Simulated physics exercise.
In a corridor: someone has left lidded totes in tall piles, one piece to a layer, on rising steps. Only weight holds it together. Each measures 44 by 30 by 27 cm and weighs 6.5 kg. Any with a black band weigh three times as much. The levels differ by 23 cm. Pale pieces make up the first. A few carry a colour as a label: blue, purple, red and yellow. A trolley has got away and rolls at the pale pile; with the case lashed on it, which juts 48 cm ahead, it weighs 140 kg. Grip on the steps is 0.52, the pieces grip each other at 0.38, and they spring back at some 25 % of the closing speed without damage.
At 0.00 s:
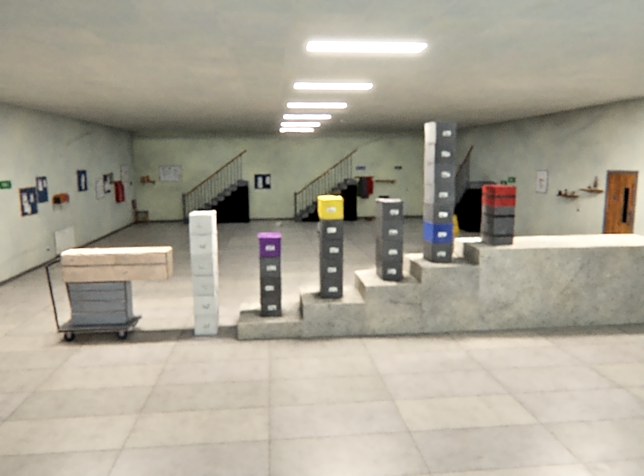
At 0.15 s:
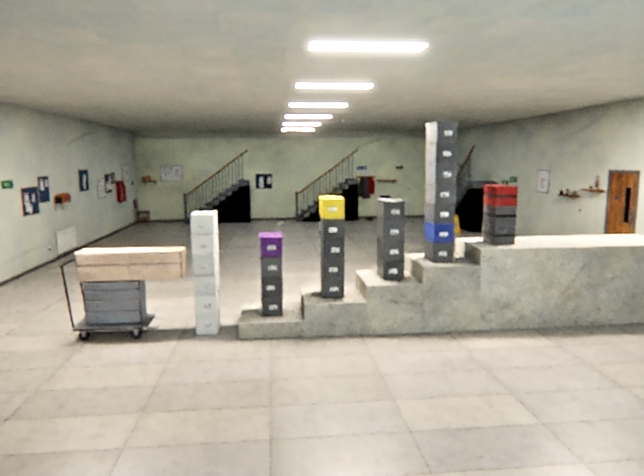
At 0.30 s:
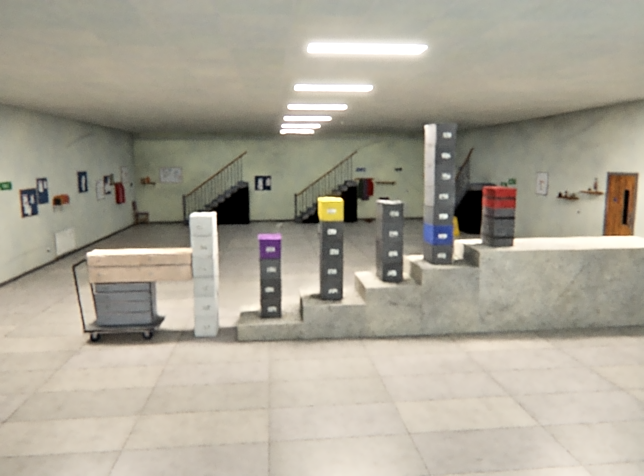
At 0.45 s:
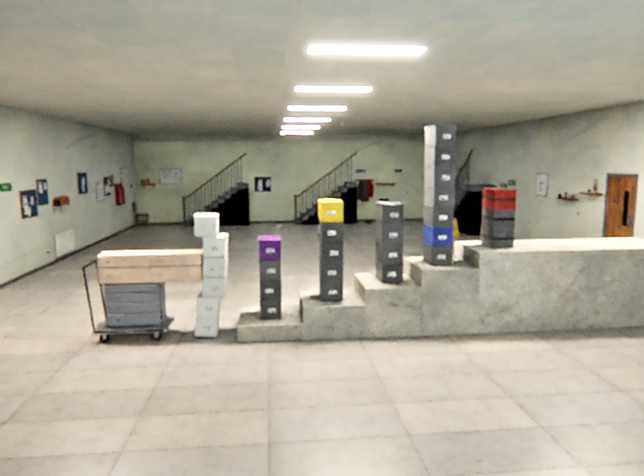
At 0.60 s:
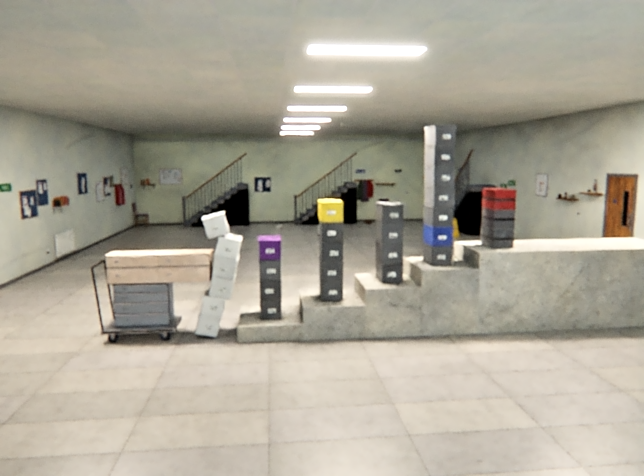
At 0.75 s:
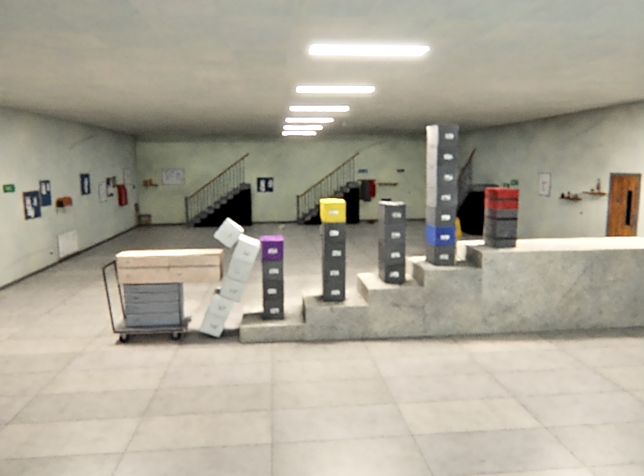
A loaded trolley rolled in from the left and pushed its jutting case into a tall white stack of boxes, which buckled and leaned right towards the purple-topped pile on the steps.
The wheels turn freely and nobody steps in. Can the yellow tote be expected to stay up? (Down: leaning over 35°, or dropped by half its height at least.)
The yellow tote comes down.
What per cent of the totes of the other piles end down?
Roughly 35 per cent of them.
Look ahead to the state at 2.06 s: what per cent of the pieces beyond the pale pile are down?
By then 15 per cent.
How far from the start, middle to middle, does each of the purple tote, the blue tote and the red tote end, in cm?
Purple 90, blue 0, red 0.
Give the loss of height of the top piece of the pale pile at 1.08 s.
Roughly 30 cm.
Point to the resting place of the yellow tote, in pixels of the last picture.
Around (394, 227).
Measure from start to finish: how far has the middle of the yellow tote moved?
Some 90 cm.
Around 1.08 s, 6 of the pale pile down; none of the 23 other totes down, 4 disturbed; yellow tote unmoved; purple tote tipped 15°.
Around 2.06 s, 6 of the pale pile down; 4 of the 23 other totes down; yellow tote tipped 25°; purple tote tipped 46°, 17 cm lower.
Finally (4.5 s), 6 of the pale pile down; 8 of the 23 other totes down; yellow tote tipped 15°, 25 cm lower; purple tote tipped 54°, 26 cm lower; blue tote unmoved. Seen by the last camera, middles, yellow tote near (394, 227), purple tote near (332, 264).
